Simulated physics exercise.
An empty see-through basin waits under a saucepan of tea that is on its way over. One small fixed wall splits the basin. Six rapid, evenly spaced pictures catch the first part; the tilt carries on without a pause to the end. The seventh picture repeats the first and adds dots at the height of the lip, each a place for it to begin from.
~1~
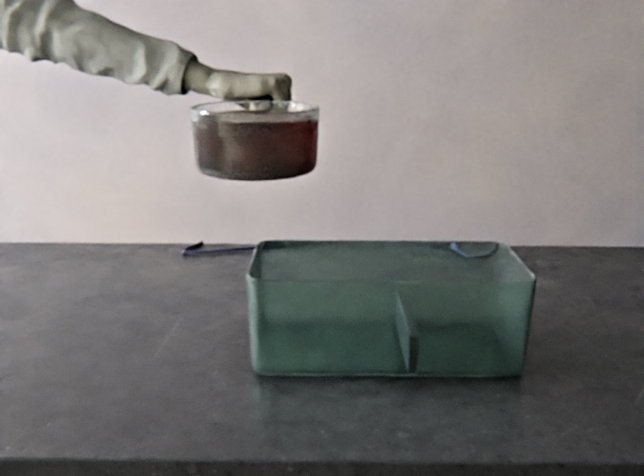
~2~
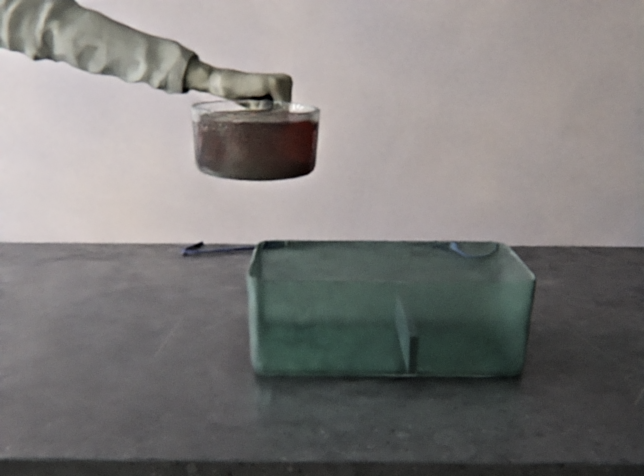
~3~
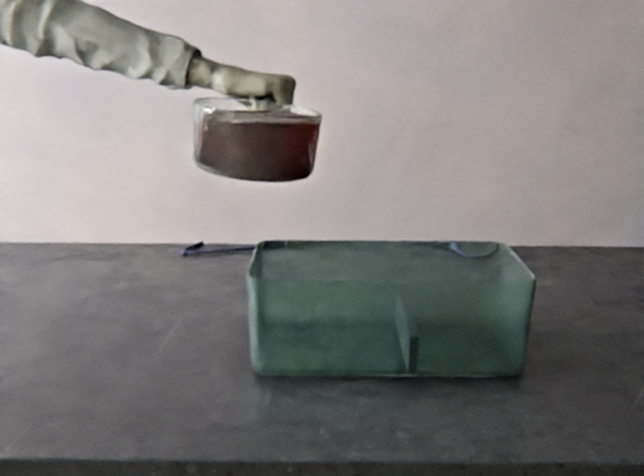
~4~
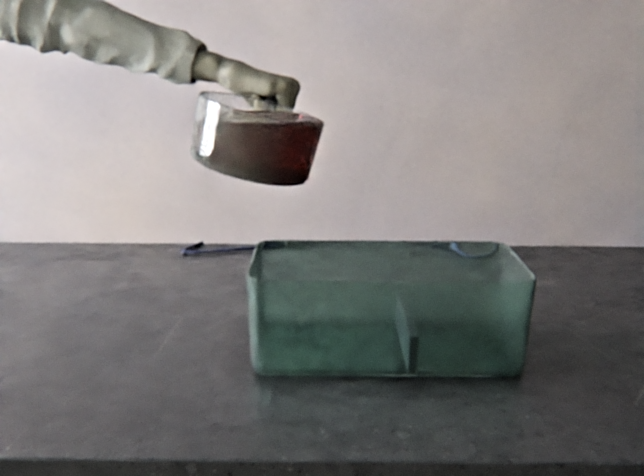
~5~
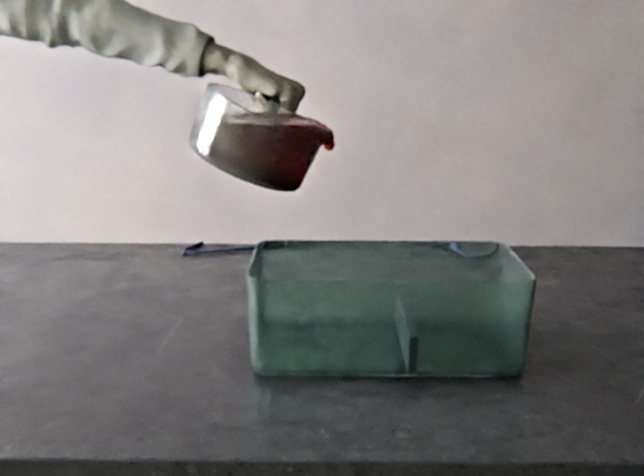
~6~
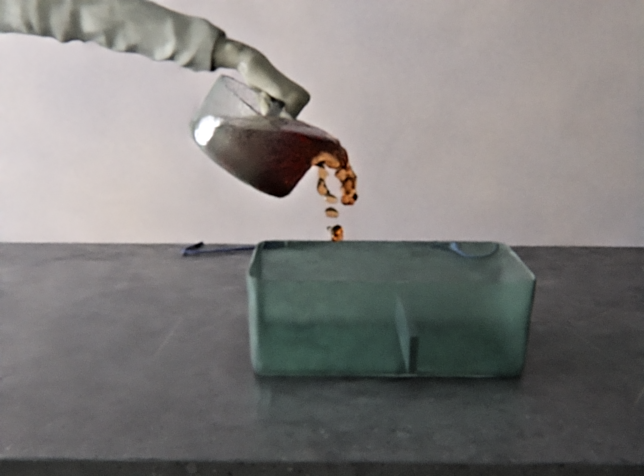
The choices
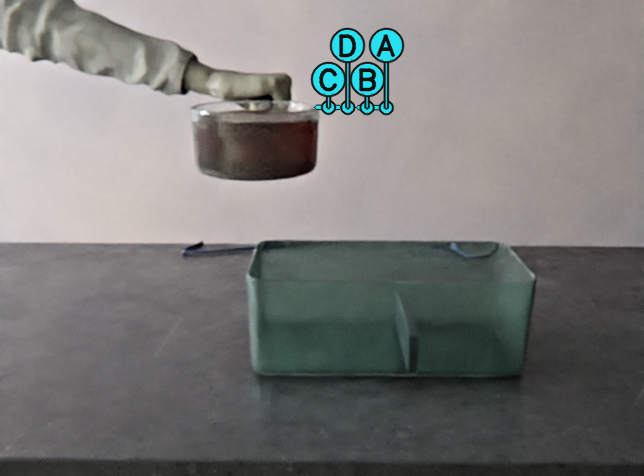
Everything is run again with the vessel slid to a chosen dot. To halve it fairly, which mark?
Take D.
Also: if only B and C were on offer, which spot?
That would be B.
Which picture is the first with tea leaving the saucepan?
In picture 5.
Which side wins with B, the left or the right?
More ends on the right.
On the marked copy, A at (386, 107); B at (367, 107); C at (328, 107); D at (347, 107).
With A, about 23 % ends left of the wall and 76 % right of it.
With B, about 32 % ends left of the wall and 67 % right of it.
With C, about 78 % ends left of the wall and 20 % right of it.
With D, about 51 % ends left of the wall and 48 % right of it.
